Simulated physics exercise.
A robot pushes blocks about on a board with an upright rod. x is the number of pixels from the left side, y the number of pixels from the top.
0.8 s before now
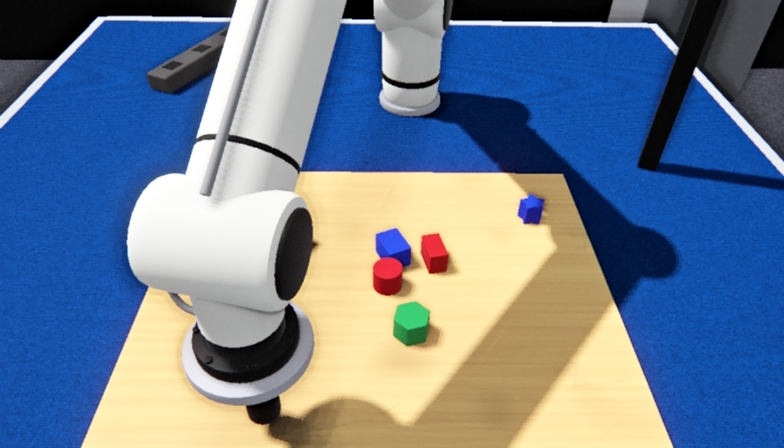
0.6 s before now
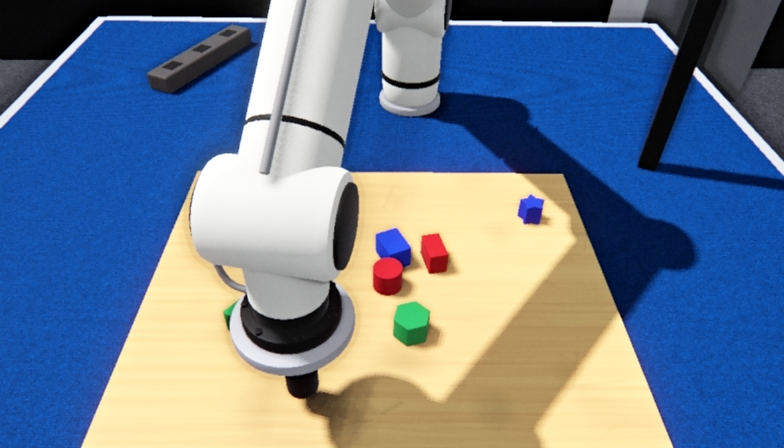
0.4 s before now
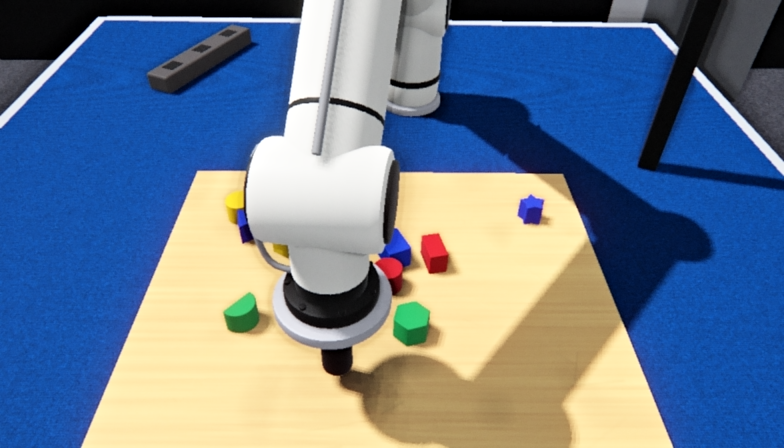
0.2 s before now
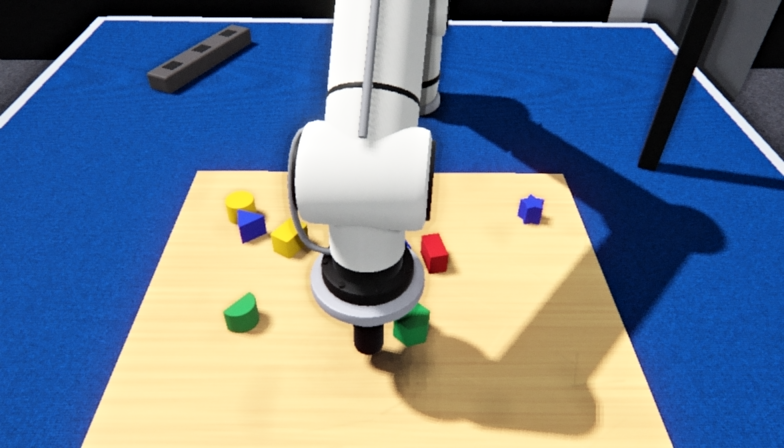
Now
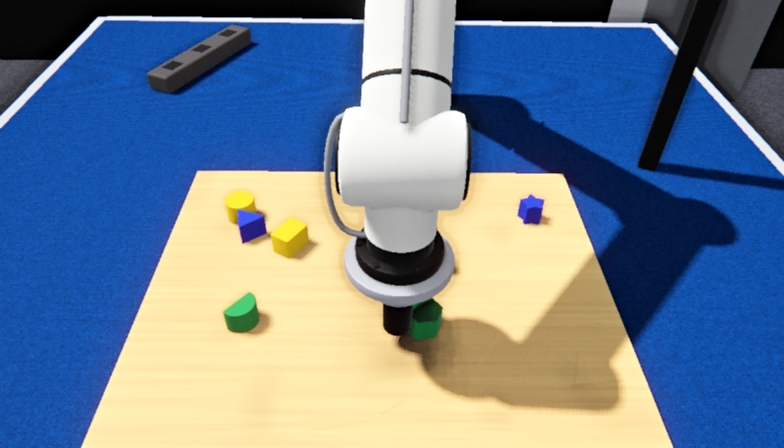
At the start, a white robot arm holds a short black rod over the lower left of a wooden board scattered with small coloured blocks. The arm sweeps right and slightly away, uncovering yellow, blue and green blocks on the left, then the rod nudges the green six-sided block slightly right.
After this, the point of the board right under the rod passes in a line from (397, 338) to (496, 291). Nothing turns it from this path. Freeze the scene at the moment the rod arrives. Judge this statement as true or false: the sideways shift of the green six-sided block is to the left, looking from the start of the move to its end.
This is false.
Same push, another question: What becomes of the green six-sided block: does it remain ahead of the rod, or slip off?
At that point it is up front.
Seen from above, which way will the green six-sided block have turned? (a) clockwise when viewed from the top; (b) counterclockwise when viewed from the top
I'll go with a - clockwise when viewed from the top.
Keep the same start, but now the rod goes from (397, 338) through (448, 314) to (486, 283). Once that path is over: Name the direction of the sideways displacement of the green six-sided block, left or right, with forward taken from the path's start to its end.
It shifts rightward.
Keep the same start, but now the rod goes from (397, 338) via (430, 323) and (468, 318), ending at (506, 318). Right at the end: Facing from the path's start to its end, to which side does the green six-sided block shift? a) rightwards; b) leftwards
b
The first path, step by step. One third of the way, rod at (434, 309); green six-sided block at (462, 294).
Two thirds of the way, rod at (468, 293); green six-sided block at (496, 282), turned 25° clockwise.
At the end, rod at (498, 279); red circle still; green six-sided block at (528, 271), turned 40° clockwise.
